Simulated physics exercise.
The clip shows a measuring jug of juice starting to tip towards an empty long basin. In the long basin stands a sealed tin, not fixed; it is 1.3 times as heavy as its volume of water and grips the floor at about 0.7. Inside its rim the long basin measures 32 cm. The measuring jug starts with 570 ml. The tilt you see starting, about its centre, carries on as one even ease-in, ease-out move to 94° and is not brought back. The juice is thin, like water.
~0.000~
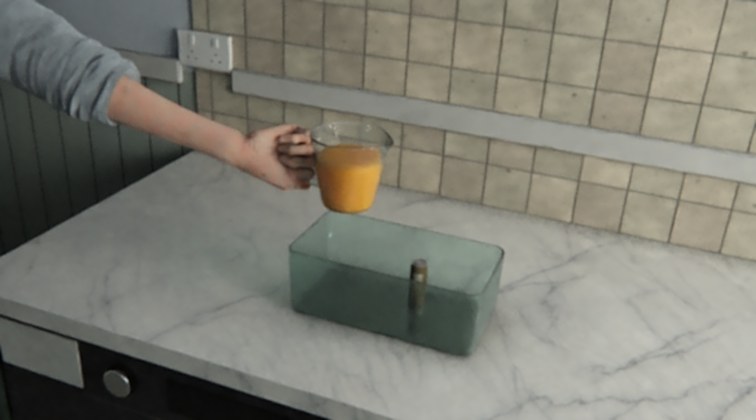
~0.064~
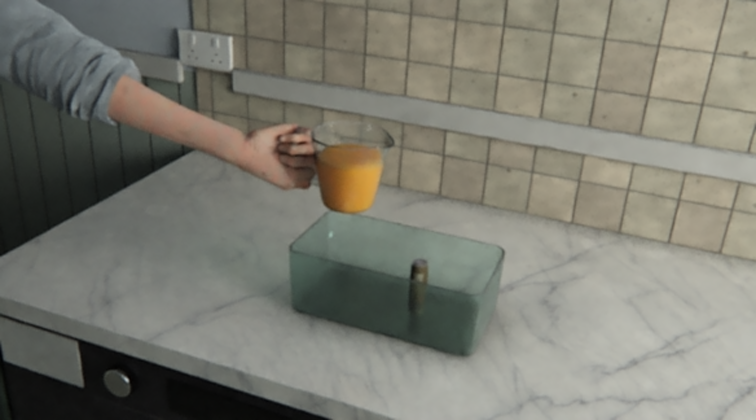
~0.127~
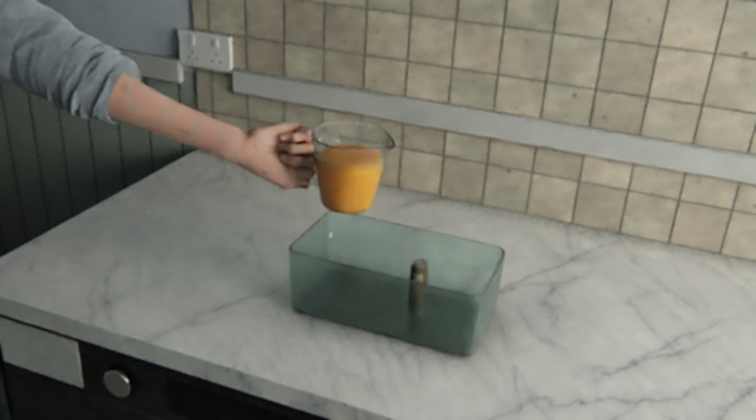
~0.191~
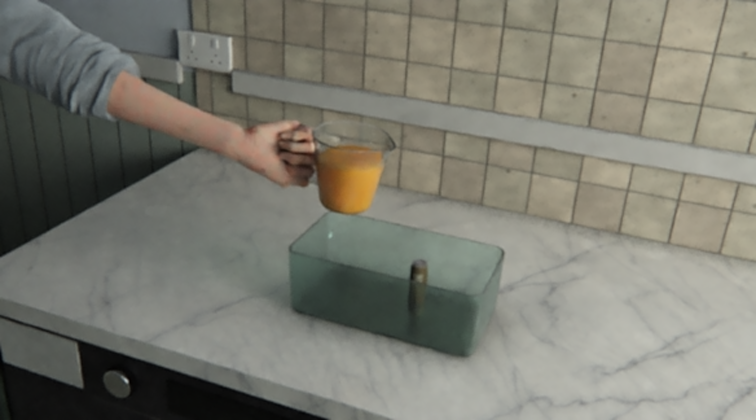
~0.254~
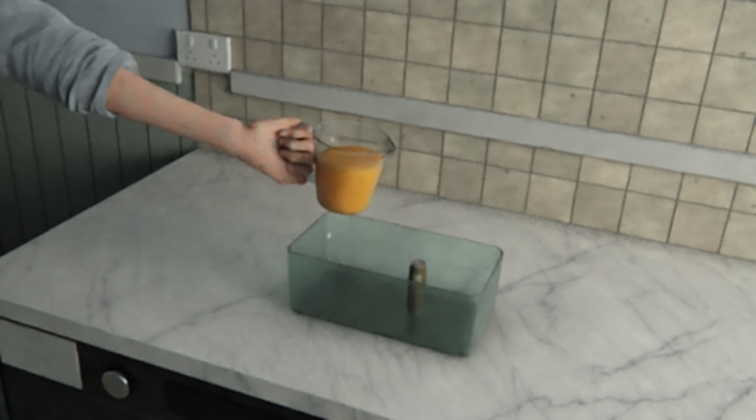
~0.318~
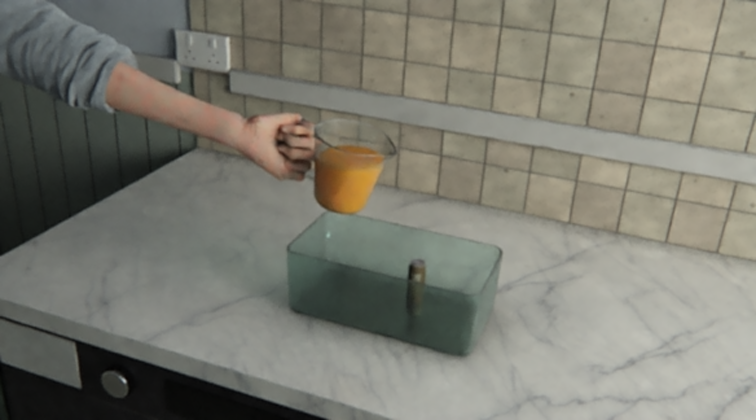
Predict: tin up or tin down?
The tin topples.
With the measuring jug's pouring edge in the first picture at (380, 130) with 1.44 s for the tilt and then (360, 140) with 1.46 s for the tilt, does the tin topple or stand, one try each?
First it goes over; then it stays up.
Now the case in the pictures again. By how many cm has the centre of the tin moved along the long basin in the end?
About 6.5 cm.
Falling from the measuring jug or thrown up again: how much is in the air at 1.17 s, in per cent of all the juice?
Near 18 in a hundred.
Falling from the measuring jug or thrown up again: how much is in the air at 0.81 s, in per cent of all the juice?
About 9 per cent.
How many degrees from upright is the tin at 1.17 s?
It is at some 0°.
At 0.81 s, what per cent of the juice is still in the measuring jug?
Near 90 in a hundred.
Then, 0.81 s in, the tilt is 55° and 90 per cent is still to pour; the tin stands where it began.
Then, 1.17 s in, the tilt is 85° and 36 per cent is still to pour; the tin stands where it began.
Then, 1.55 s in, the tilt is 94° and 3 per cent is still to pour; the tin leans 20°.
Then, 1.96 s in, the tilt is 94° and 0 per cent is still to pour; the tin lies on its side.
Finally, the tin lies on its side.
